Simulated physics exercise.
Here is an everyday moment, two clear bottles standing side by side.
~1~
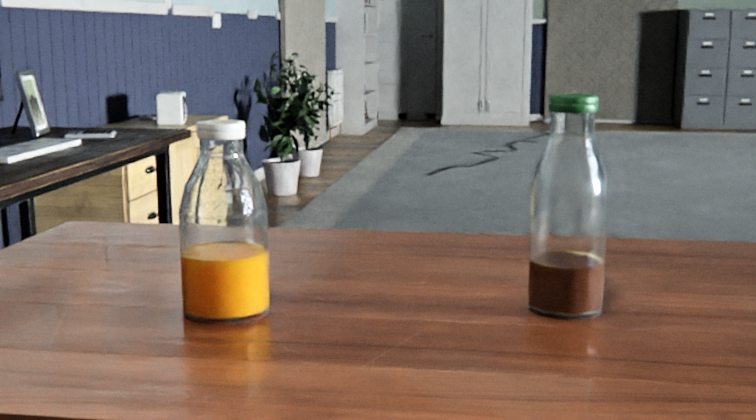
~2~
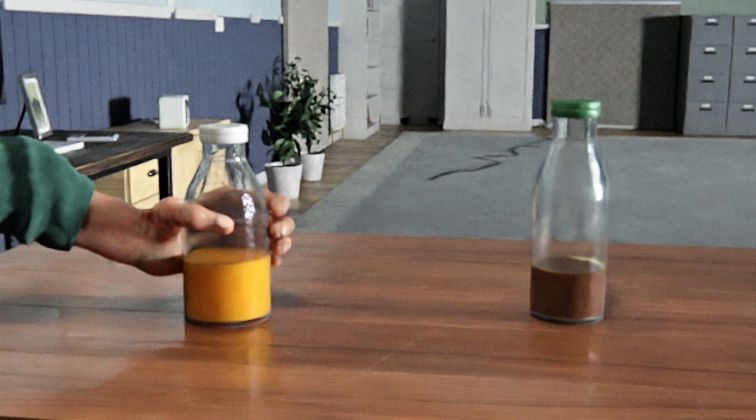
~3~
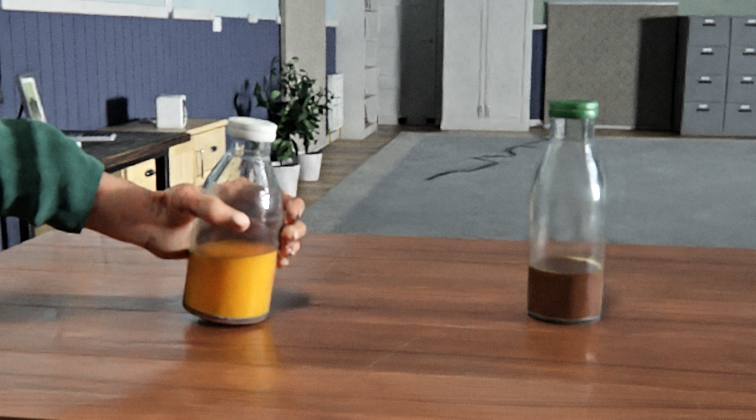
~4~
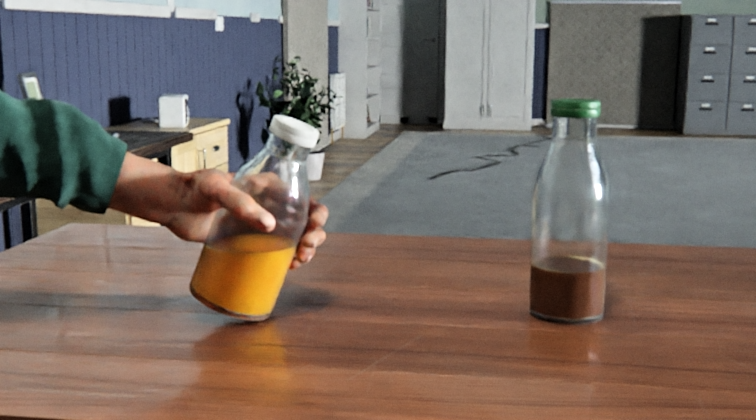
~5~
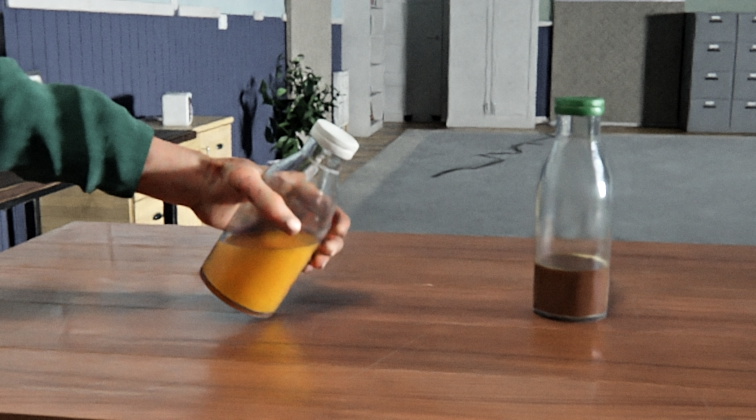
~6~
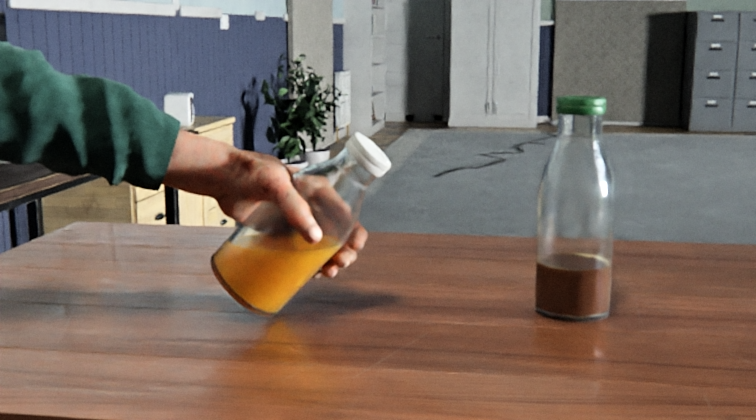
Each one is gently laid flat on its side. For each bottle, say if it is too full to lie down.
In order: Left: The result will be no loss, right: The result will be no loss.
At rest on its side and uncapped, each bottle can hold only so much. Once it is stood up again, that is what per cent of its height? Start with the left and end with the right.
18 and 14 per cent.
A moment on, the left bottle is nearly down; left bottle, all still inside.
Further on, the left bottle lies flat; left bottle, all still inside.
When it is over, both lie flat; left bottle, all still inside; right bottle, all still inside.
